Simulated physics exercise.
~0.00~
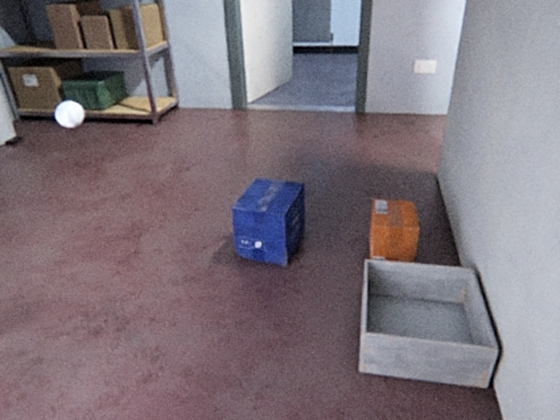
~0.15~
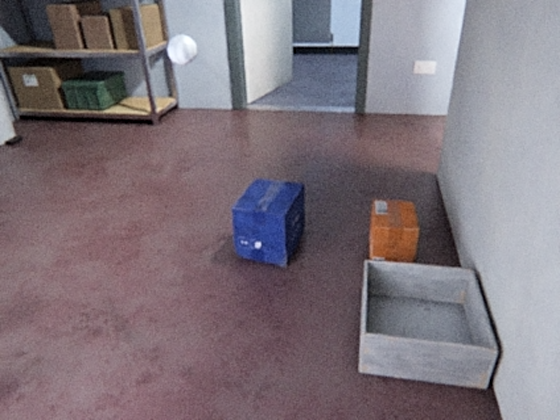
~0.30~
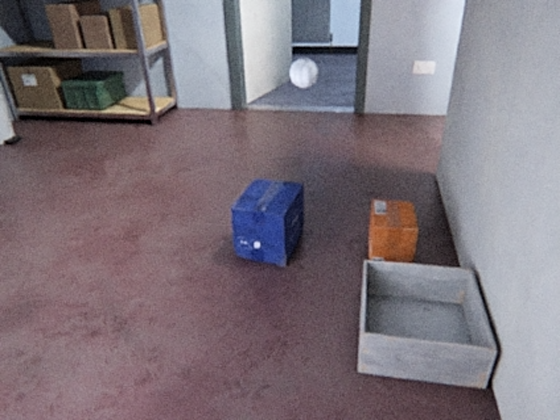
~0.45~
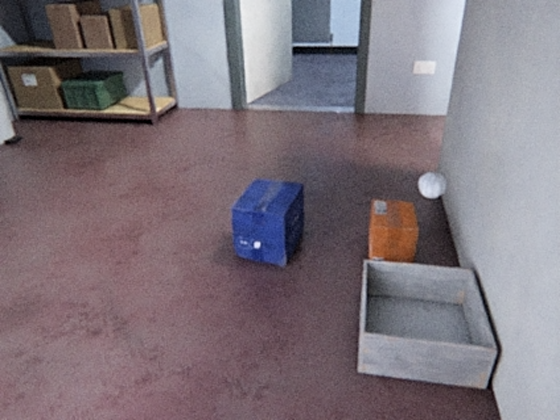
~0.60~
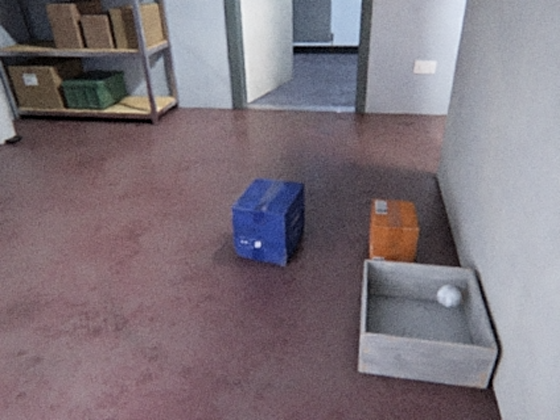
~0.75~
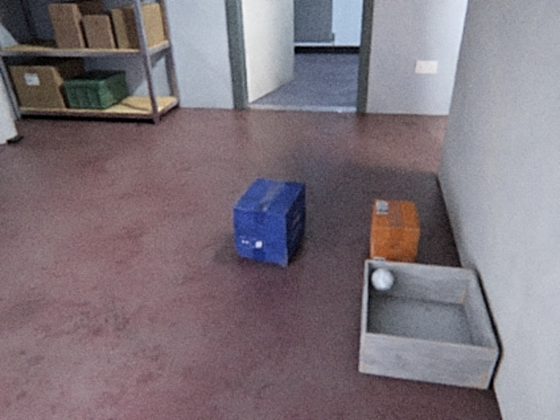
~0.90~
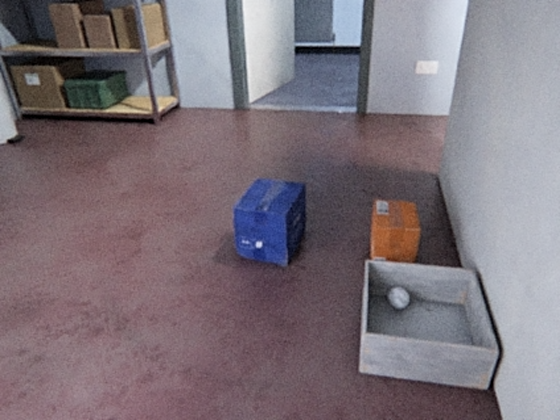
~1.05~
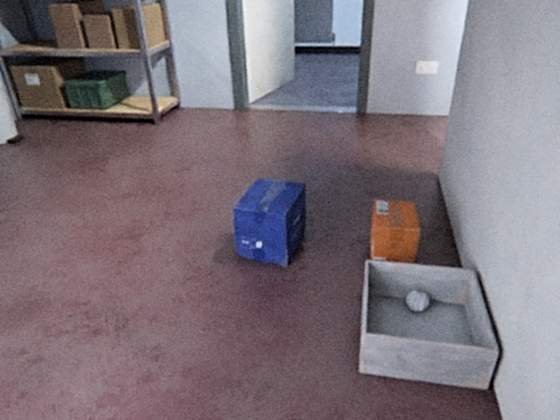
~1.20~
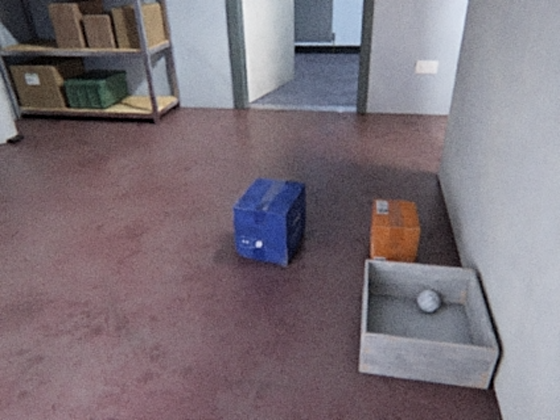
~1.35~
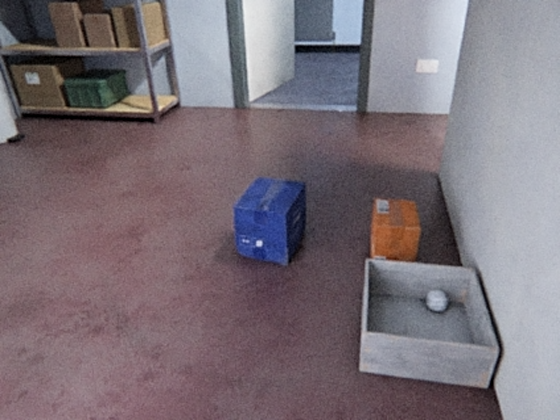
In a storage room, a white ball flying rightward past blue and orange parcels, dropping into an open box and staying inside.
